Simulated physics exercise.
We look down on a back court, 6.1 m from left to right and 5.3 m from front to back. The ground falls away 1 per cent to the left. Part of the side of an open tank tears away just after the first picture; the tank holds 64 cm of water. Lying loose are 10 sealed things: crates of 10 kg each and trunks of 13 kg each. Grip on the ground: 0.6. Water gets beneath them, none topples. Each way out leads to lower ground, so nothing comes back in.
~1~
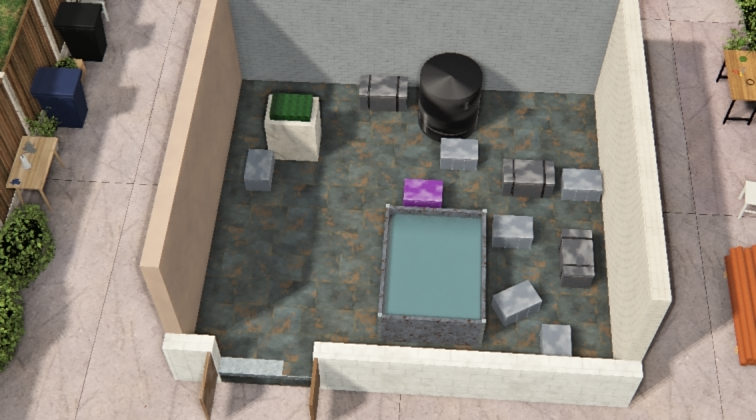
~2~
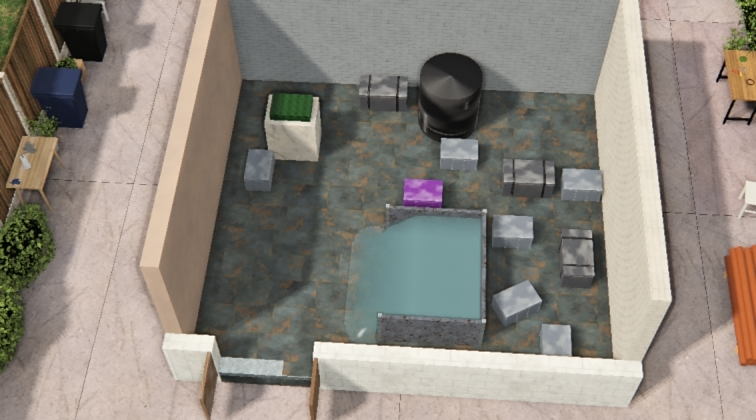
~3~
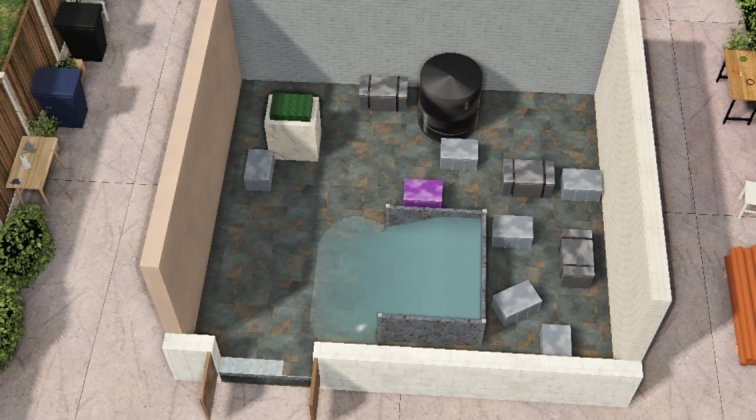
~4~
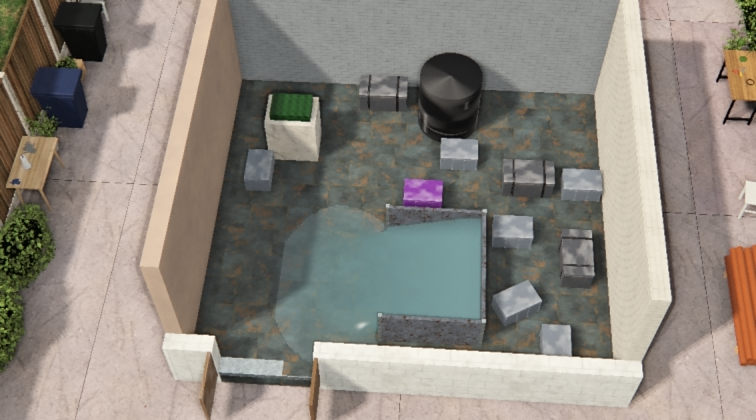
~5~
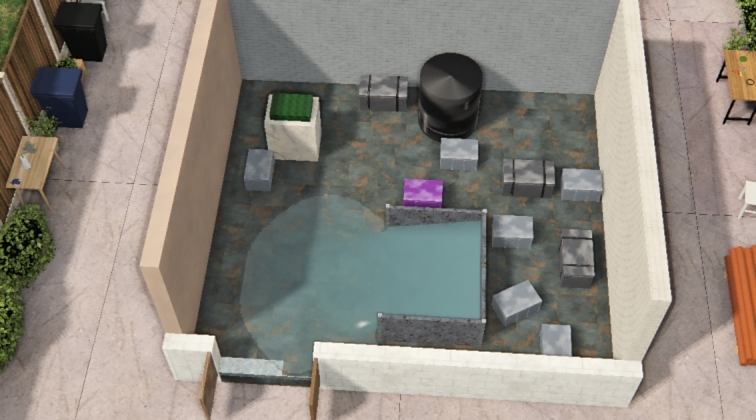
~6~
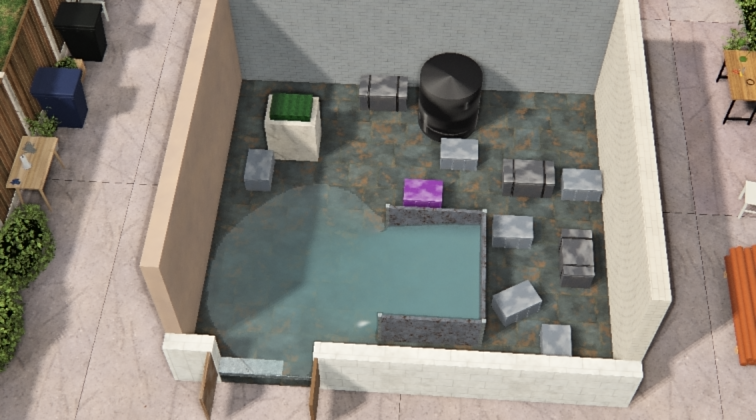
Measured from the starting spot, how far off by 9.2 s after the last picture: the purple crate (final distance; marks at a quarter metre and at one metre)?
It finishes a fair bit off.
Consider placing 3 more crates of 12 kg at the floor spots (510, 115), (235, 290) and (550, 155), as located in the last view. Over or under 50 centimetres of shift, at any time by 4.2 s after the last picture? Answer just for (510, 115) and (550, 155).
Lab note - ordered: Below threshold / below threshold.
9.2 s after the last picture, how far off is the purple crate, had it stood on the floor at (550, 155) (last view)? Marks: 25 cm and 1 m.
It barely shifts.
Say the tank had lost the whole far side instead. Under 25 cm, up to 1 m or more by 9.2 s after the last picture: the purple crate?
With that failure, the purple crate lands a long way off.
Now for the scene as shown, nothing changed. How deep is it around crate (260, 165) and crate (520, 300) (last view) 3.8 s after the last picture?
Around 6 cm and 0 cm.
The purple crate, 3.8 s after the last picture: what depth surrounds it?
Close to 3 centimetres.
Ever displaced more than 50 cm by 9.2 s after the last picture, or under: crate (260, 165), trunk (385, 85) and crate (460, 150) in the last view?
In sequence - crossed the line; crossed the line; crossed the line.
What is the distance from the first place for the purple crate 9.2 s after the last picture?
Roughly 40 centimetres.
Then, 1.2 s after the last picture the purple crate is near (423, 190), 0.0 m from its start, aground; 0 of 10 are out; 1 afloat.
Then, 3.8 s after the last picture the purple crate is near (423, 190), 0.0 m from its start, aground; 0 of 10 are out; 1 afloat.
Then, 6.2 s after the last picture the purple crate is near (429, 210), 0.4 m from its start, afloat; 0 of 10 are out; 3 afloat.
Then, 9.2 s after the last picture the purple crate is near (413, 209), 0.4 m from its start, afloat; 0 of 10 are out; 4 afloat.
